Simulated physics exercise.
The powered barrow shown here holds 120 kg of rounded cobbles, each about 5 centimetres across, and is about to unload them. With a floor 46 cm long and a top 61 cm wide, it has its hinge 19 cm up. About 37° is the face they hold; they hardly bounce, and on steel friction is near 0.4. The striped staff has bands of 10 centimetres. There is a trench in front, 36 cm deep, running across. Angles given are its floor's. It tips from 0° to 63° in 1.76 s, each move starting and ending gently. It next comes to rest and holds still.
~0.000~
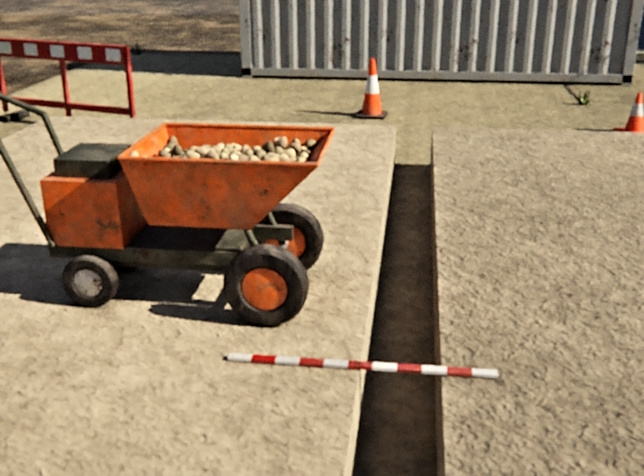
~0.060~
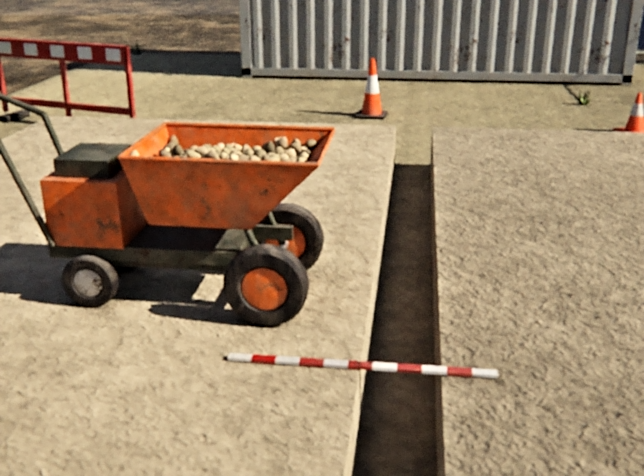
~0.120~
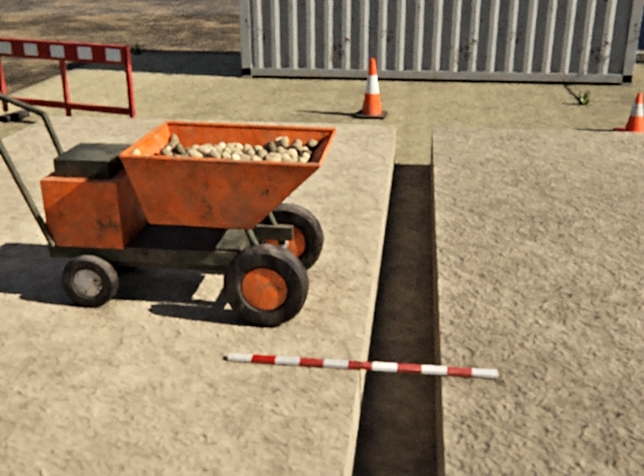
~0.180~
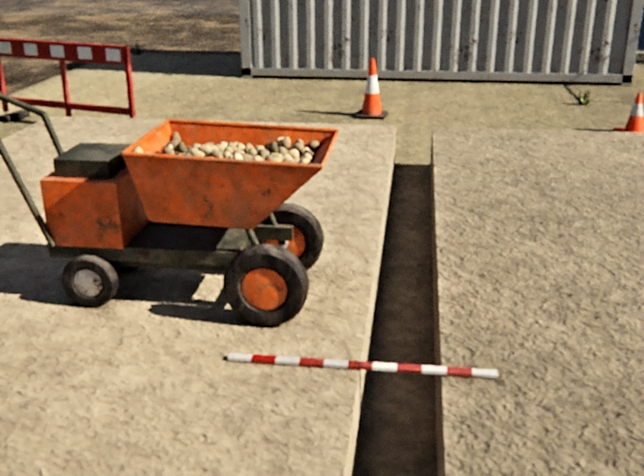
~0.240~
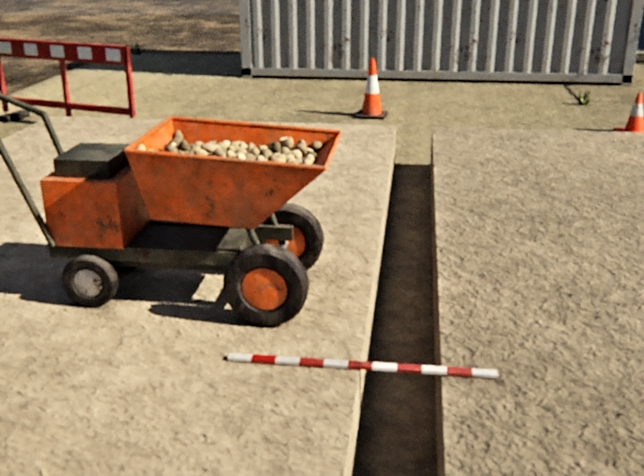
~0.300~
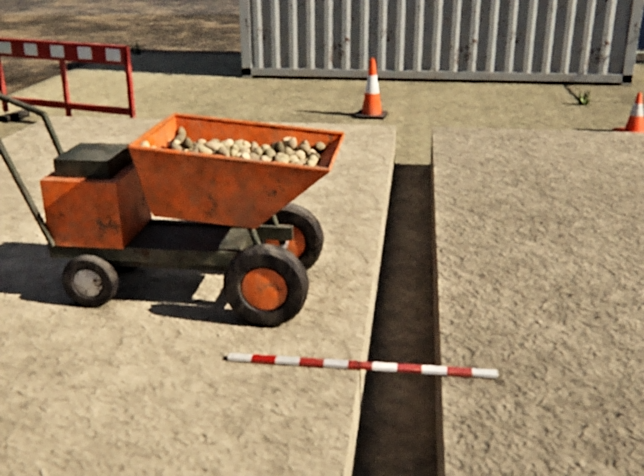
A grey corrugated container stands at the back of a sunlit yard of pale, rough ground, seen from slightly above by a still camera. An orange barrow filled with rounded stones sits at left, near a dark trench, a red-and-white staff, two traffic cones and a red-and-white barrier. The barrow's tray tilts slightly towards the right, its stones moving with it, while the wheels stay still.
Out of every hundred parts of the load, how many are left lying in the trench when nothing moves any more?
Around 60 in every hundred.
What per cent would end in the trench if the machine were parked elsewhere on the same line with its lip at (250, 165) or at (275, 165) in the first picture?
Result: Close to 100 then close to 95 per cent.
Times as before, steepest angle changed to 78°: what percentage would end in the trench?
Roughly 60%.
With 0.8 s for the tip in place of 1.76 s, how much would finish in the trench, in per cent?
Close to 50 percent, then.
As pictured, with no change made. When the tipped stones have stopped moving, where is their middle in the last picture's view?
Roughly at pixel (426, 348).
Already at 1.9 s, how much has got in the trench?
Some 10 per cent.
After 1.3 s the floor is at 53°; 100 % in the tray; the foremost stones are at (396, 233).
After 1.9 s the floor is at 63°; 70 % in the tray, 12 % in the trench, 18 % past the trench; the foremost stones are at (503, 322).
After 2.2 s the floor is at 63°; 38 % in the tray, 23 % in the trench, 39 % past the trench; the foremost stones are at (583, 323).
After 4.2 s the floor is at 63°; 0 % in the tray, 60 % in the trench, 40 % past the trench; the foremost stones are at (632, 318).
